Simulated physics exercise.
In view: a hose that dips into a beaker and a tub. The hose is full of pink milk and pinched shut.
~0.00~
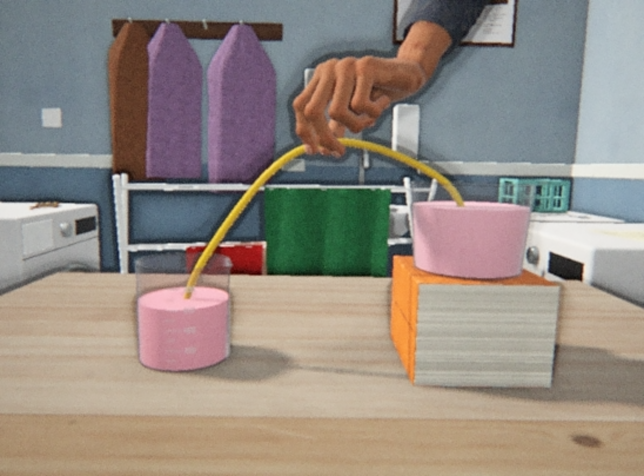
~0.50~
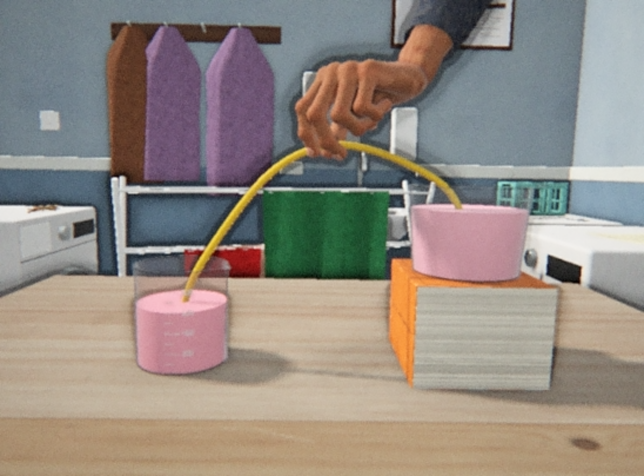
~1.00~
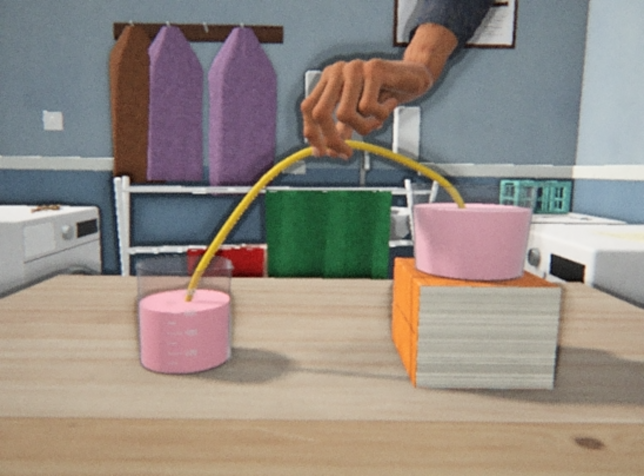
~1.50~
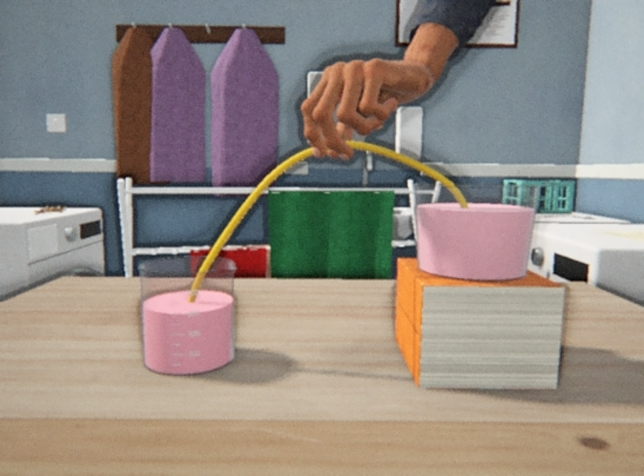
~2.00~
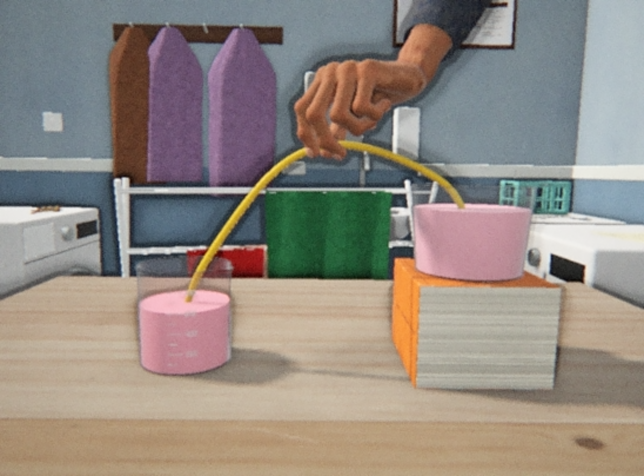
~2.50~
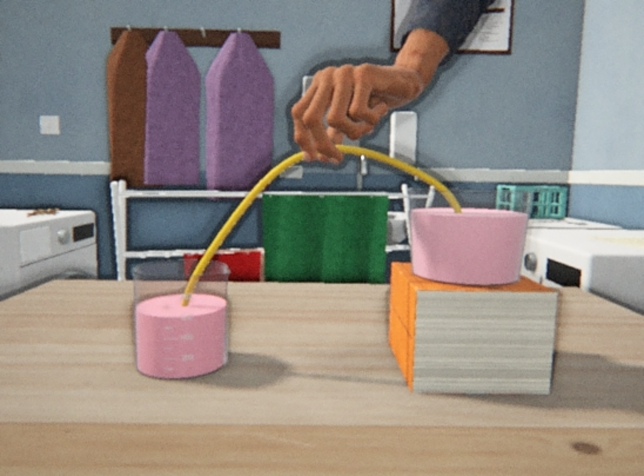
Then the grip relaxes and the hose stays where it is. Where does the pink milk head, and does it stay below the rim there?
The pink milk goes leftwards; the receiving one overflows.
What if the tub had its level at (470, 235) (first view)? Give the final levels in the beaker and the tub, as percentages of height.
Roughly 90 per cent, then 15 per cent.
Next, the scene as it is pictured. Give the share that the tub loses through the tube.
Some 80 per cent.
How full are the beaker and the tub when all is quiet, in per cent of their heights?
In turn 100 and 15 per cent.
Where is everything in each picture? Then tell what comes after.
Fingers on the hose; beaker (184, 307) about two thirds full, on the top itself; tub (469, 225) about three quarters full, up on the book, in the first frame.
Still shut; beaker about two thirds full, surface at (182, 301); tub about three quarters full, surface at (468, 210), in the second frame.
The hose is pinched; beaker (185, 310) about two thirds full; tub (470, 227) about three quarters full, in the third frame.
Nothing flows; beaker about two thirds full, surface at (188, 302); tub about three quarters full, surface at (474, 209), in the fourth frame.
Fingers on the hose; beaker (185, 311) about two thirds full, on the top itself; tub (470, 228) about three quarters full, up on the book, in the fifth frame.
Still shut; beaker about two thirds full, surface at (182, 305); tub about three quarters full, surface at (468, 214), in the sixth frame.
After 8.0 s, the beaker is nearly full; the tub is about half full.
After 20.0 s, the beaker is full to the brim; the tub is about a quarter full; a puddle lies under the lower one.
After 45.0 s, the beaker is full to the brim; the tub is nearly empty; a puddle lies under the lower one.
